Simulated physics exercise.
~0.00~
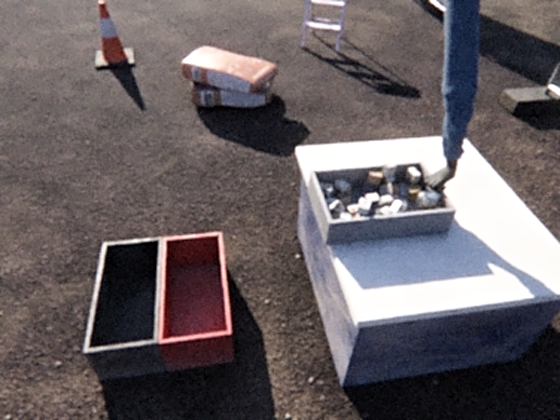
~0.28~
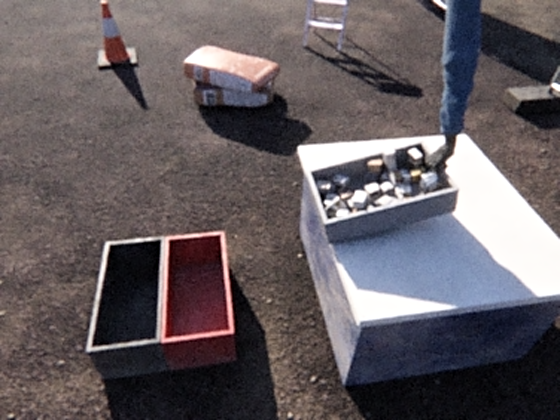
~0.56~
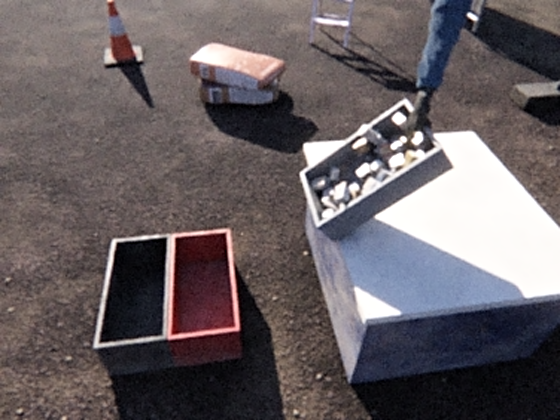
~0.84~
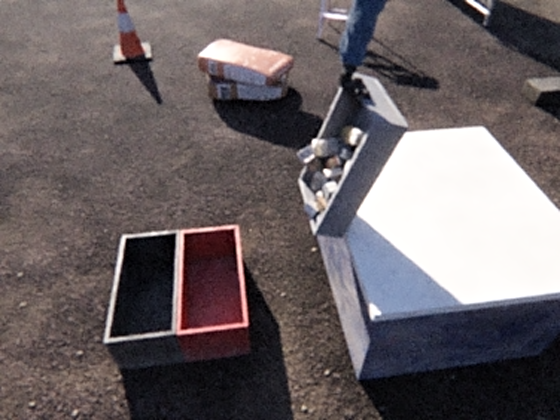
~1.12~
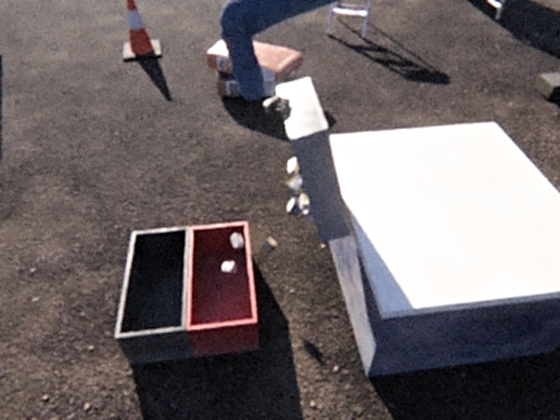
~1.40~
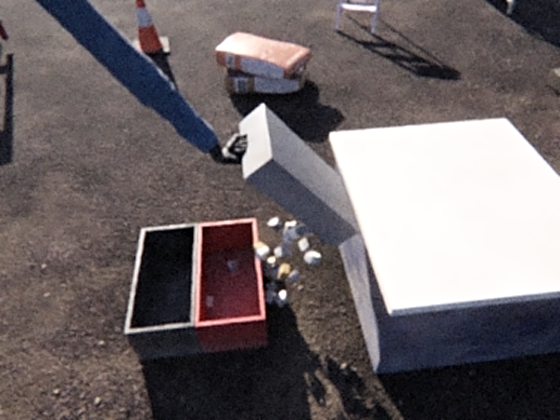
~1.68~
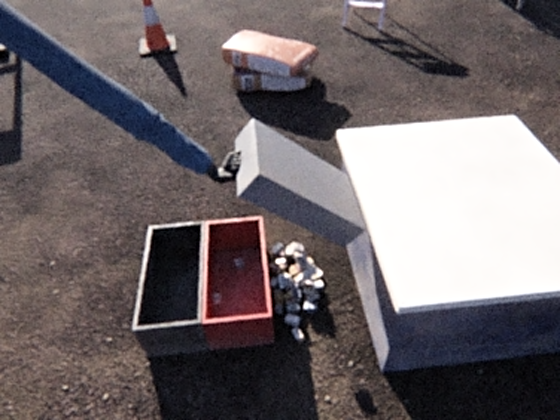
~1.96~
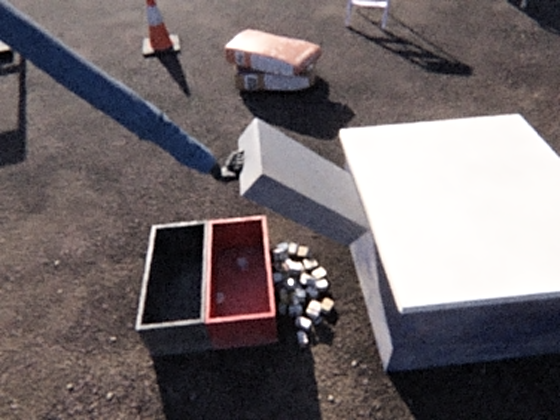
The video shows a blue arm tipping a grey tote of small cartons off a white-topped bench toward red and black tubs on the ground. A couple land in the red tub, while nearly all spill into a pile between it and the bench as the tote stays upturned.
